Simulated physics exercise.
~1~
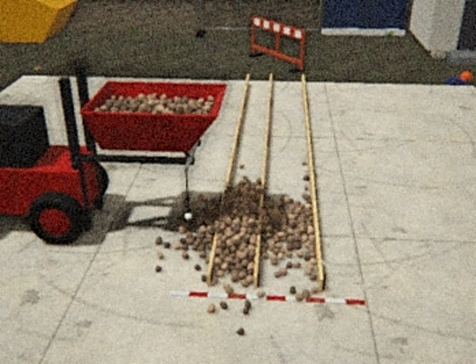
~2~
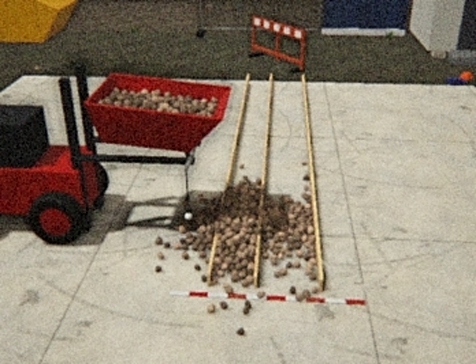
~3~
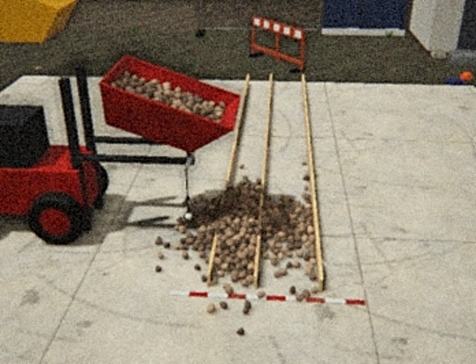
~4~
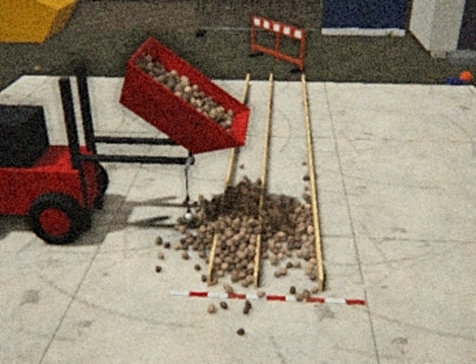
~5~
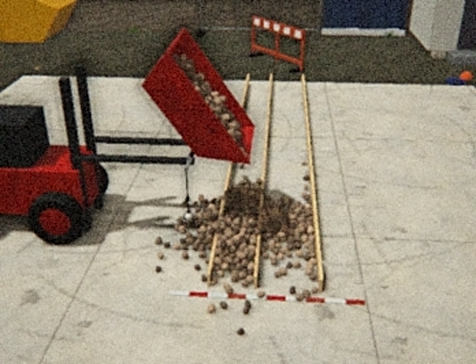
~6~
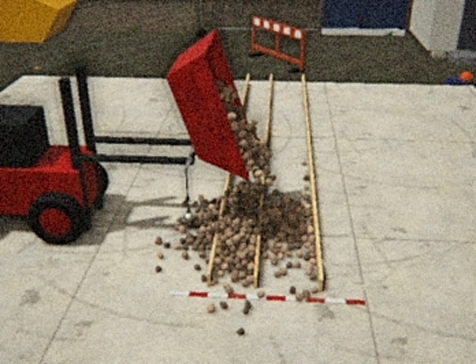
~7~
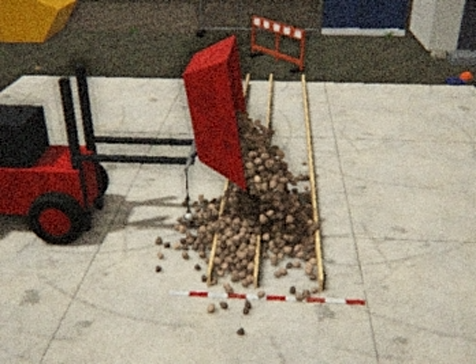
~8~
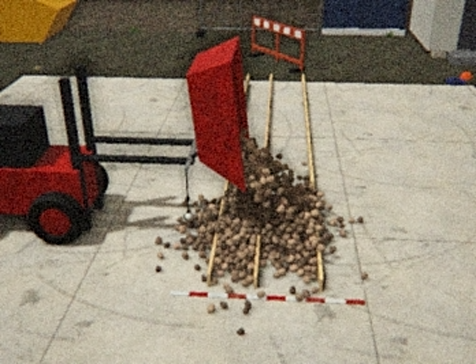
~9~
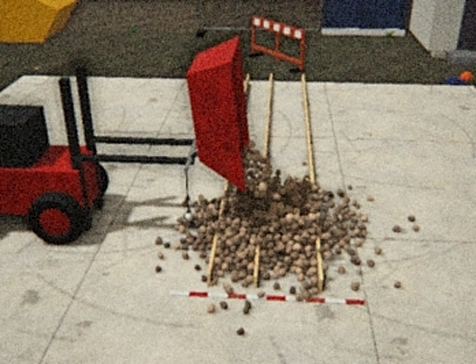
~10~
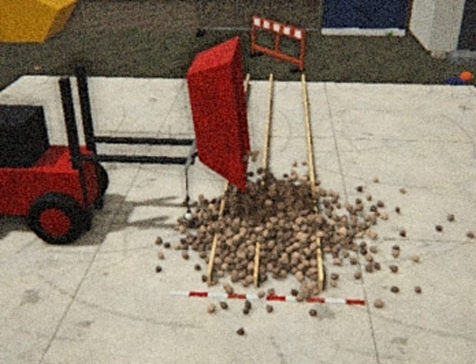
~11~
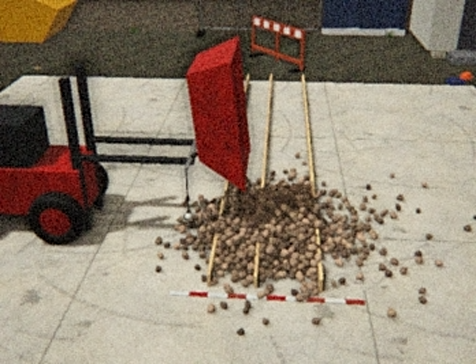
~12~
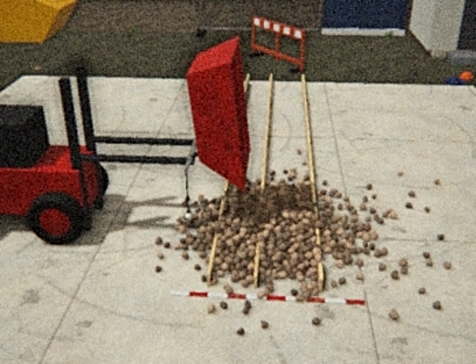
In the video, a red fork truck at left tips its skip steeply rightward, pouring brownish cobbles onto an earlier pile across three boards. The stones spread right, some rolling past the last board, and settle in a wider heap while the emptied skip stays tilted.
